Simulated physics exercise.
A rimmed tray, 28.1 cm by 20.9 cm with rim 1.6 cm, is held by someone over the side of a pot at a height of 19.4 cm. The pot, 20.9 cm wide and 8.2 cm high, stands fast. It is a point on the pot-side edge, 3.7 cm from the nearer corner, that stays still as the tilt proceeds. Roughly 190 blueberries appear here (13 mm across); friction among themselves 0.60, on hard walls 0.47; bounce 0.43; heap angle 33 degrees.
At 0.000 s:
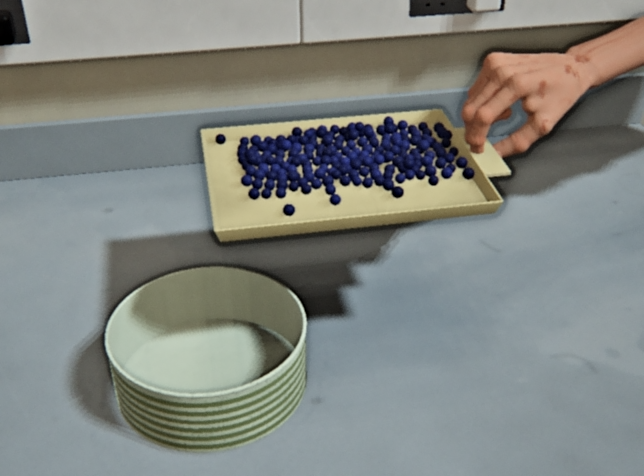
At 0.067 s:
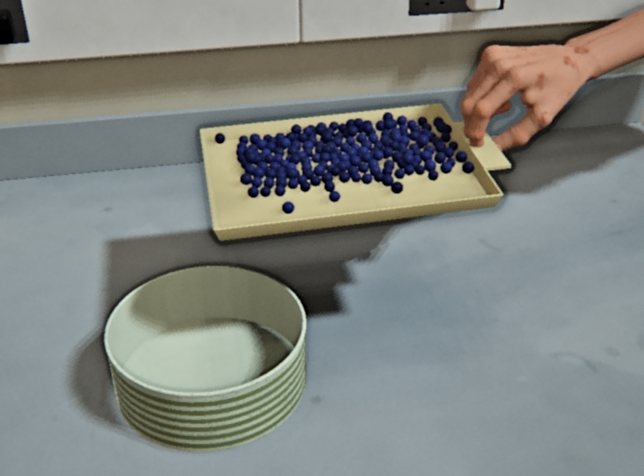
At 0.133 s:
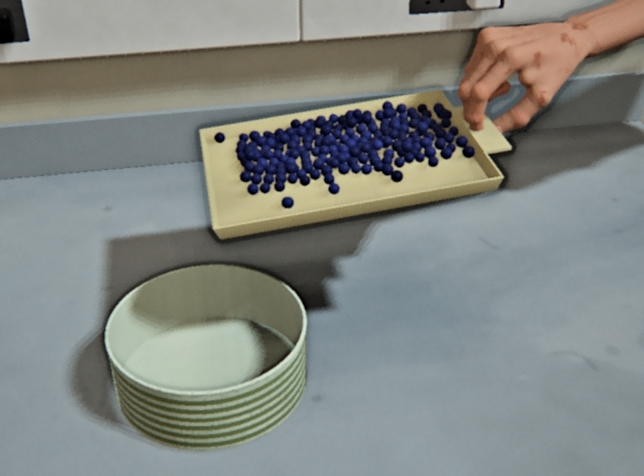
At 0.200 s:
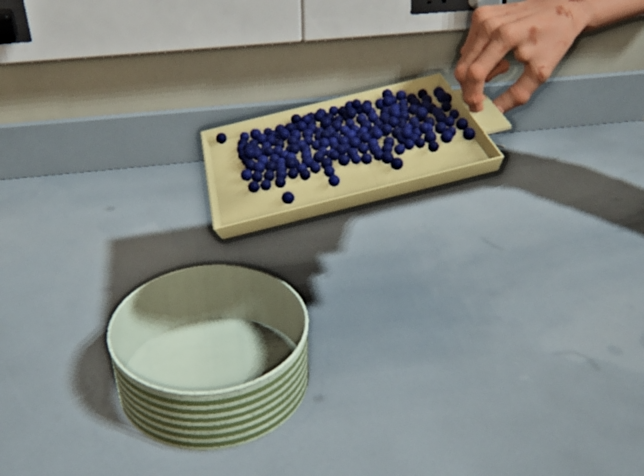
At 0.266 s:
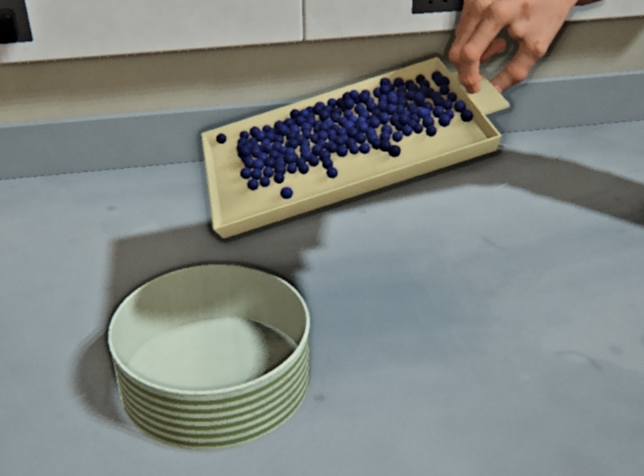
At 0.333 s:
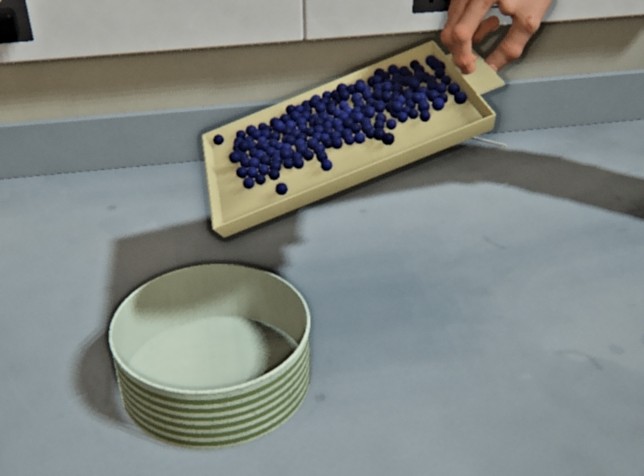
In this clip, a hand holds a shallow cream tray of dark blue berries above a grey surface near a pale green ribbed pot, then raises the tray's right end, slanting it down toward the left while the pot stays put.
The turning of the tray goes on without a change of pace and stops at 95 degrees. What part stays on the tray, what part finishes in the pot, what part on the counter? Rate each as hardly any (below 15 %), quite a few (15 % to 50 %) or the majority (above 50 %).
I would put it this way: Tray: Hardly any, pot: Quite a few, counter: The majority.
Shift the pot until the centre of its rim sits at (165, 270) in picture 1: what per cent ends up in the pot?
Close to 90 in a hundred.
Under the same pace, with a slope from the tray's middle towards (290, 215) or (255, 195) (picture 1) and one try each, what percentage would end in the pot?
First try: Around 95 percent; second try: Around 65 percent.
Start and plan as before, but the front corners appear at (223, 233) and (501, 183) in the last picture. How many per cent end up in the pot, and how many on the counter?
Per cent by place - pot 70, counter 30.
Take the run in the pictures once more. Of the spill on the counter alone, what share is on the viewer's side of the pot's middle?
Share: Some 0 %.
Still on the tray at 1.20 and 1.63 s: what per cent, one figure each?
Sequence: 85; 0.
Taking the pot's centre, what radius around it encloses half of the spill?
Distance: Some 20 cm.
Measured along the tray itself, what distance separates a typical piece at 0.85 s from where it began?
By then it sits near 7 cm from where it began.
After 0.85 s, tilt 55 degrees; the tray holds 95 %, the pot 0 %.
Then, at 1.20 s, tilt 79 degrees; the tray holds 85 %, the pot 0 %.
After 1.63 s, tilt 95 degrees; the tray holds 0 %, the pot 40 %.
At rest (2.5 s), tray 0 %, pot 40 %, counter 60 %.
